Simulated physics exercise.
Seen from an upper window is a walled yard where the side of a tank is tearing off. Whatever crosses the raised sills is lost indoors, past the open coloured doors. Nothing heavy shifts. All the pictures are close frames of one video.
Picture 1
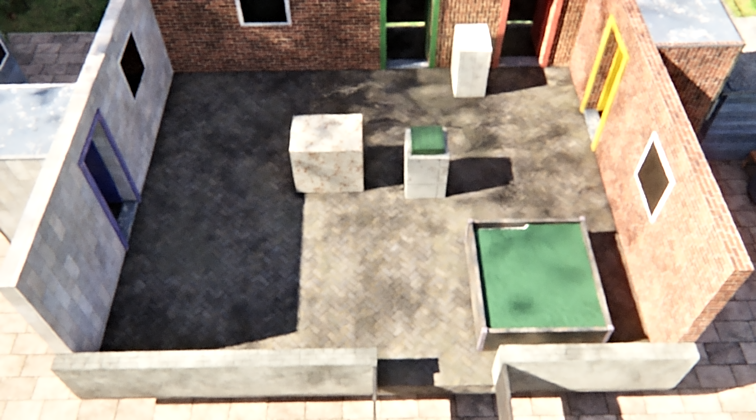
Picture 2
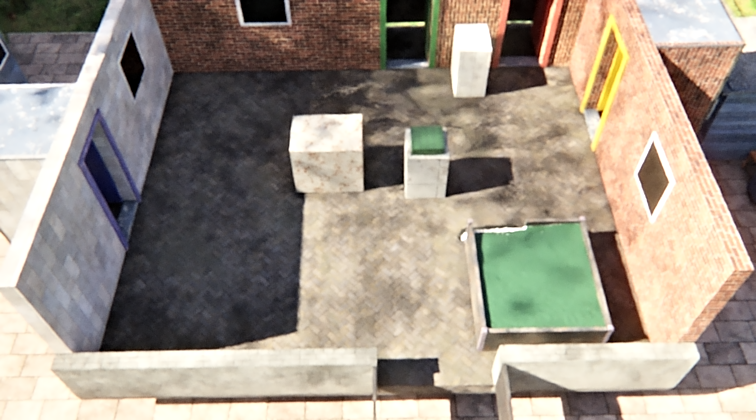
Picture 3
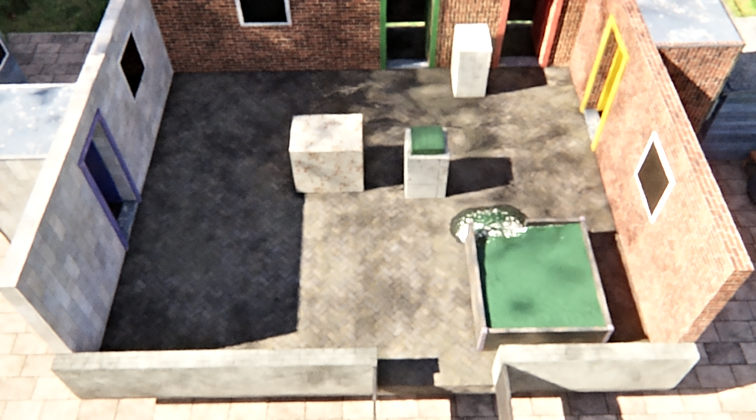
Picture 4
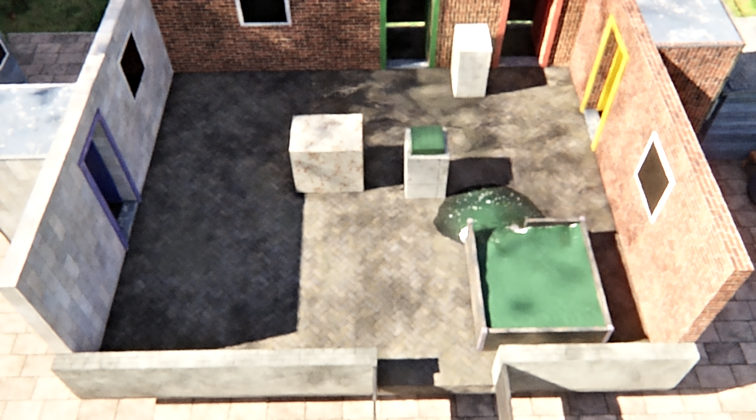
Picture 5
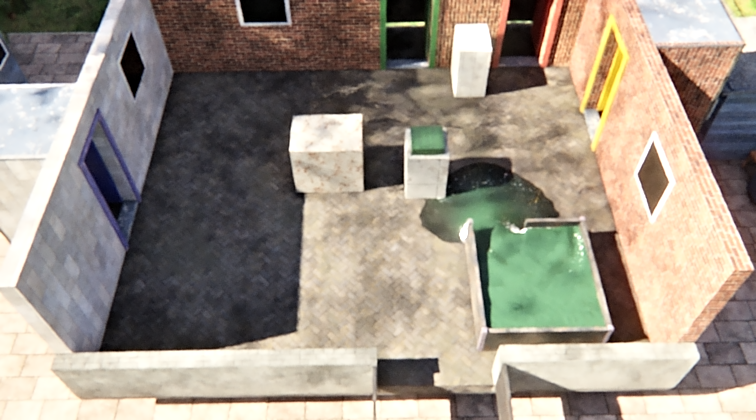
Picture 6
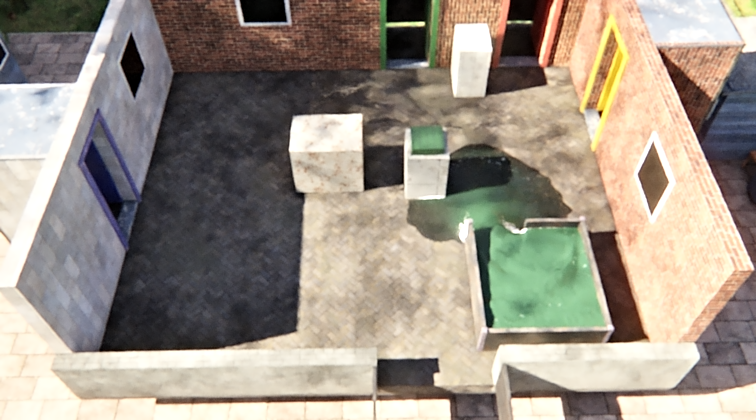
Green water bursts from the far side of an open square tank at the lower right of a walled yard, seen from an upper window. Pale blocks, one topped with green, stand on the dark paving between brick and grey walls with purple, green, red and yellow doorways. The water foams out, then spreads in a widening, smoother pool towards the blocks, while the view stays still.
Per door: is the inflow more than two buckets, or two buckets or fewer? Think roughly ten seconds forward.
In order: The yellow door stays inside what's allowed there; the green door goes beyond what's allowed there; the red door goes beyond what's allowed there; the blue door stays inside what's allowed there.
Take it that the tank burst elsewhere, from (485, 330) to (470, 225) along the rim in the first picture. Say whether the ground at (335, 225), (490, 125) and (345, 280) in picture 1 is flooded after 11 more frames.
Going in your order, I'd say drenched, then still bare, then drenched.
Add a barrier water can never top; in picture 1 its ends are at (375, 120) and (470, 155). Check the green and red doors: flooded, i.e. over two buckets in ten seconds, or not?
The green door remains below, and the red door ends up above.
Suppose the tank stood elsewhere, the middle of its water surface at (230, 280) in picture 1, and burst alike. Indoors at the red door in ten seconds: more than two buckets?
Briefly, the red door remains below.
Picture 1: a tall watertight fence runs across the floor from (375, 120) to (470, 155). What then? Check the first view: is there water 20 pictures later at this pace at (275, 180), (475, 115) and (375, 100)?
Results in order: Bone-dry / swamped / bone-dry.
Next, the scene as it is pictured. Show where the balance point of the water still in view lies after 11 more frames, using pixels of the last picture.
It's close to (503, 235).
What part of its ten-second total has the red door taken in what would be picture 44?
Roughly 90 %.
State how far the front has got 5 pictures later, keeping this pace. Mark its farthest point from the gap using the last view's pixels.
Front's tip: Near (450, 87).
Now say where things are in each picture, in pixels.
In the first frame, the water tank at (535, 274) is whole and still.
In the second frame, water pours out on the water tank's far side and has run to (464, 236).
In the third frame, the front is at (509, 210), out from the gap on the water tank's far side.
In the fourth frame, the front is at (499, 189), out from the gap on the water tank's far side.
In the fifth frame, water pours out on the water tank's far side and has run to (485, 166).
In the sixth frame, water pours out on the water tank's far side and has run to (476, 147).
A moment on, water covers 15 % of the floor; the yellow door not reached, the green door not reached, the red door not reached, the blue door not reached.
Next, water covers 30 % of the floor; the yellow door wet at the sill, nothing in, the green door under two buckets in, the red door wet at the sill, nothing in, the blue door not reached.
Then, water covers 35 % of the floor; the yellow door wet at the sill, nothing in, the green door over two buckets in, the red door over two buckets in, the blue door not reached.
Later, water covers 45 % of the floor; the yellow door wet at the sill, nothing in, the green door over two buckets in, the red door over two buckets in, the blue door wet at the sill, nothing in.
In the end, water covers 75 % of the floor; the yellow door wet at the sill, nothing in, the green door far over two buckets in, the red door over two buckets in, the blue door wet at the sill, nothing in.
